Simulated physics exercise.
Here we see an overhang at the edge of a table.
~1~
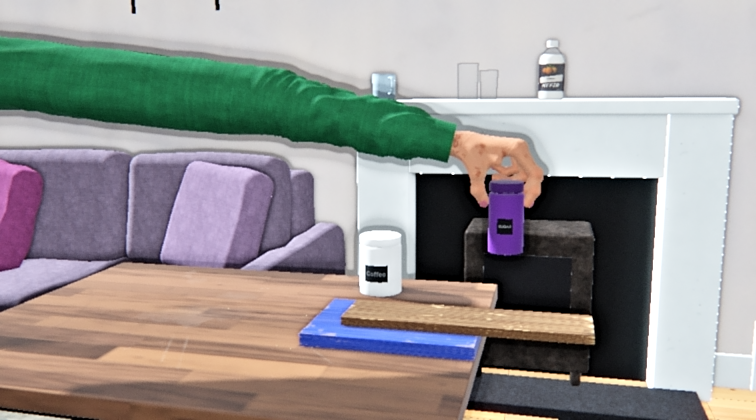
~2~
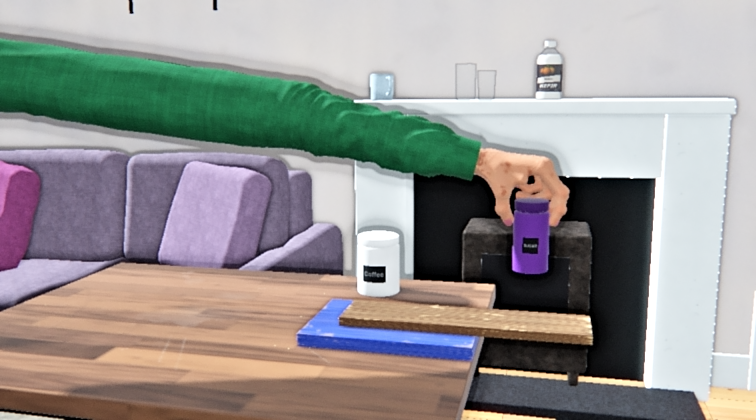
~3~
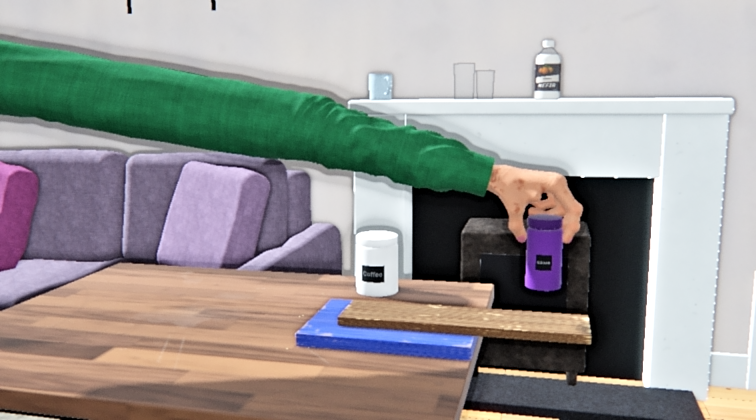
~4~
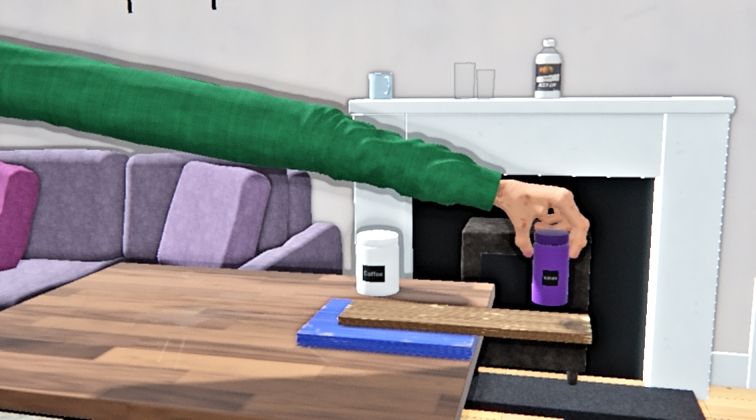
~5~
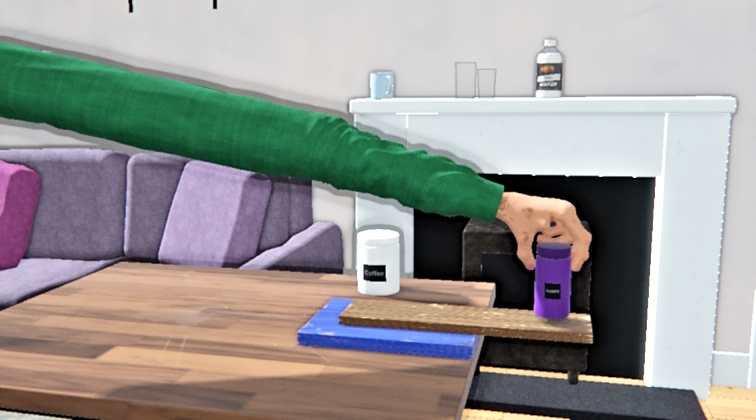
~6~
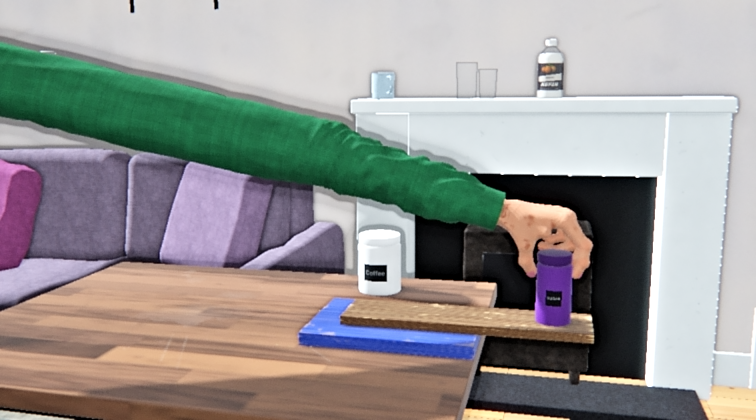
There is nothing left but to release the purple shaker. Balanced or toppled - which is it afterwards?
Toppled.
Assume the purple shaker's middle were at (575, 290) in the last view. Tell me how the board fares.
In that case it drops.
Then, 0.50 s past the last view, purple shaker now down on the floor or falling; brown board rocked 62° from its first pose.
Then, 0.60 s past the last view, brown board now down on the floor or falling.
Then, 0.70 s past the last view, things are still on the move.
Then, 0.90 s past the last view, as before.
Finally, down on the floor or falling, purple shaker and brown board; the other 2 still in place. The board tips off the edge.
